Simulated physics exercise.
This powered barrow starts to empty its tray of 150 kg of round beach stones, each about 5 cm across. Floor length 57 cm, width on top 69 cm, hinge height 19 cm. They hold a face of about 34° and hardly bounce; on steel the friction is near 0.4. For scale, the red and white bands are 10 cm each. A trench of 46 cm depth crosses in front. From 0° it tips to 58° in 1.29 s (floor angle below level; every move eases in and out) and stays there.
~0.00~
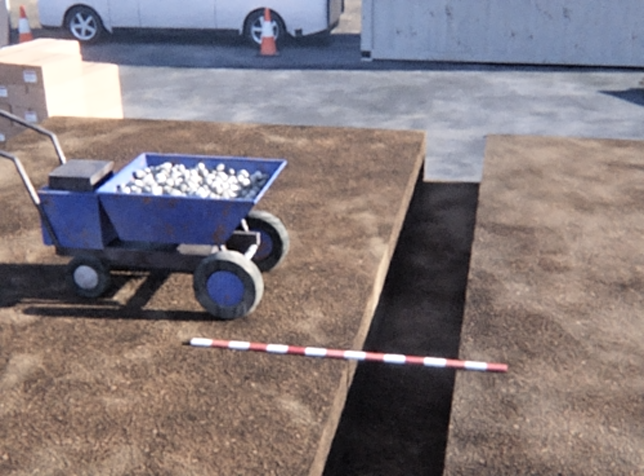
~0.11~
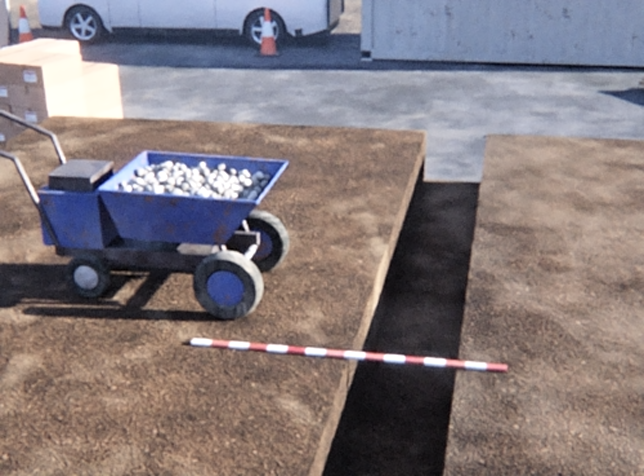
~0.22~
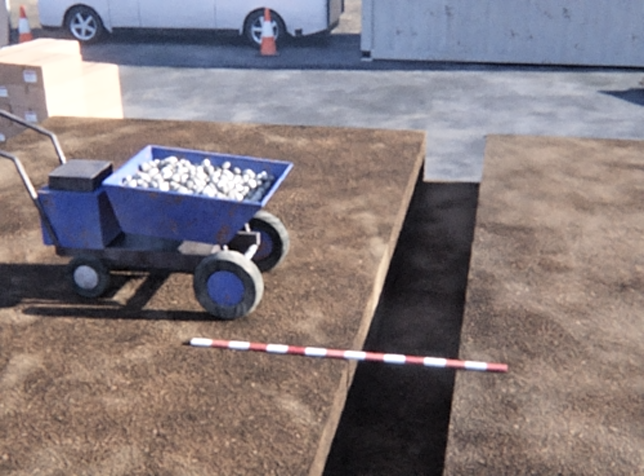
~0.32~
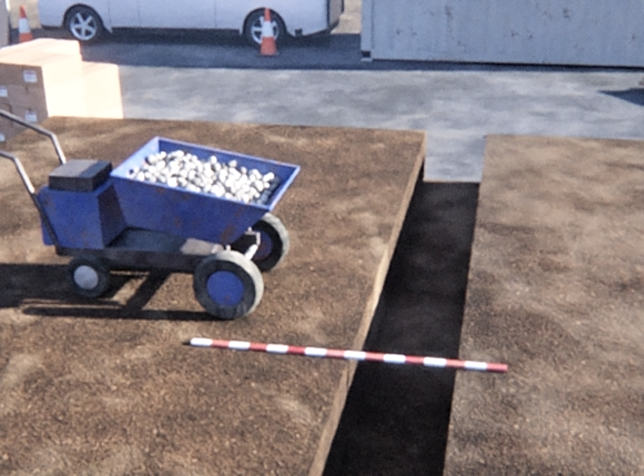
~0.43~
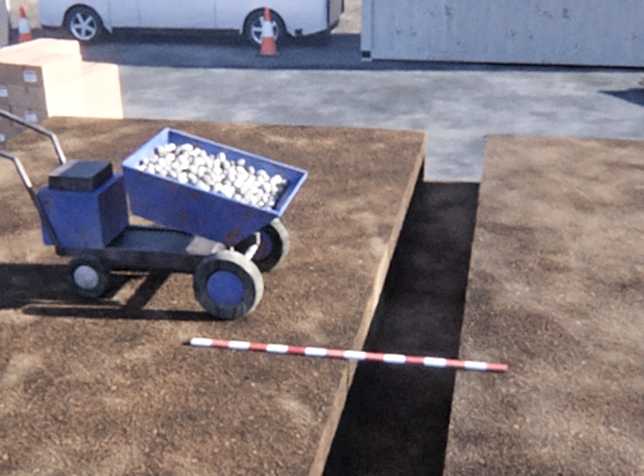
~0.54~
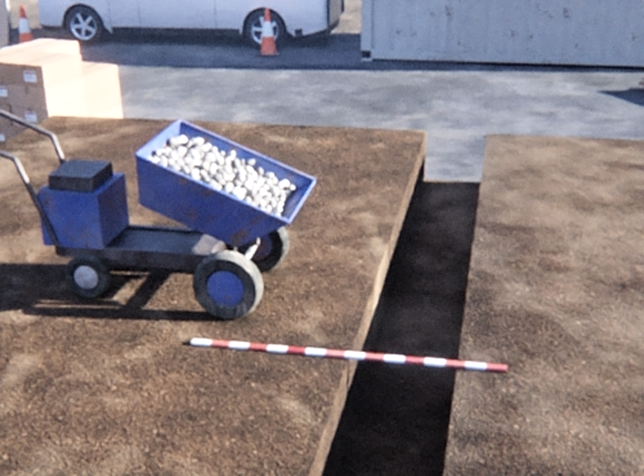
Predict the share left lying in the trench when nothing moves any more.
About 59 per cent.
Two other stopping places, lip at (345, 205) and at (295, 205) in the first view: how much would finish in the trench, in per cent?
About 60 and 80 per cent.
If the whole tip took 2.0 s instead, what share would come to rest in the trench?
In that case some 55 per cent.
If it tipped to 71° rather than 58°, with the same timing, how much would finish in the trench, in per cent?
In that case some 85 per cent.
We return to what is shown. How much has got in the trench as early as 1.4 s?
About 10 per cent by then.
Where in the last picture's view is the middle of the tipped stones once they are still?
Near (402, 368).
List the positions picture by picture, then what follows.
The first frame shows lip at (255, 202), floor tilted 0°, highest stones at (186, 176).
In the second frame, the tray is at 1°, its lip at (257, 203); the top of the load is at (180, 175); the stones move at 0.2 m/s on average.
The third frame shows lip at (263, 205), floor tilted 4°, highest stones at (171, 169); the stones move at 0.3 m/s on average.
In the fourth frame, the tray is at 9°, its lip at (270, 209); the top of the load is at (165, 161); the stones move at 0.4 m/s on average.
The fifth frame shows lip at (279, 215), floor tilted 15°, highest stones at (169, 154); the stones move at 0.5 m/s on average.
The sixth frame shows lip at (289, 223), floor tilted 22°, highest stones at (178, 145); the stones move at 0.6 m/s on average.
After 1.0 s the floor is at 49°; 100 % in the tray; the foremost stones are at (318, 241).
After 1.4 s the floor is at 58°; 77 % in the tray, 12 % short of the trench, 11 % in the trench; the foremost stones are at (403, 361).
After 1.7 s the floor is at 58°; 49 % in the tray, 13 % short of the trench, 38 % in the trench; the foremost stones are at (457, 372).
After 3.7 s the floor is at 58°; 20 % in the tray, 21 % short of the trench, 59 % in the trench; the foremost stones are at (455, 370).
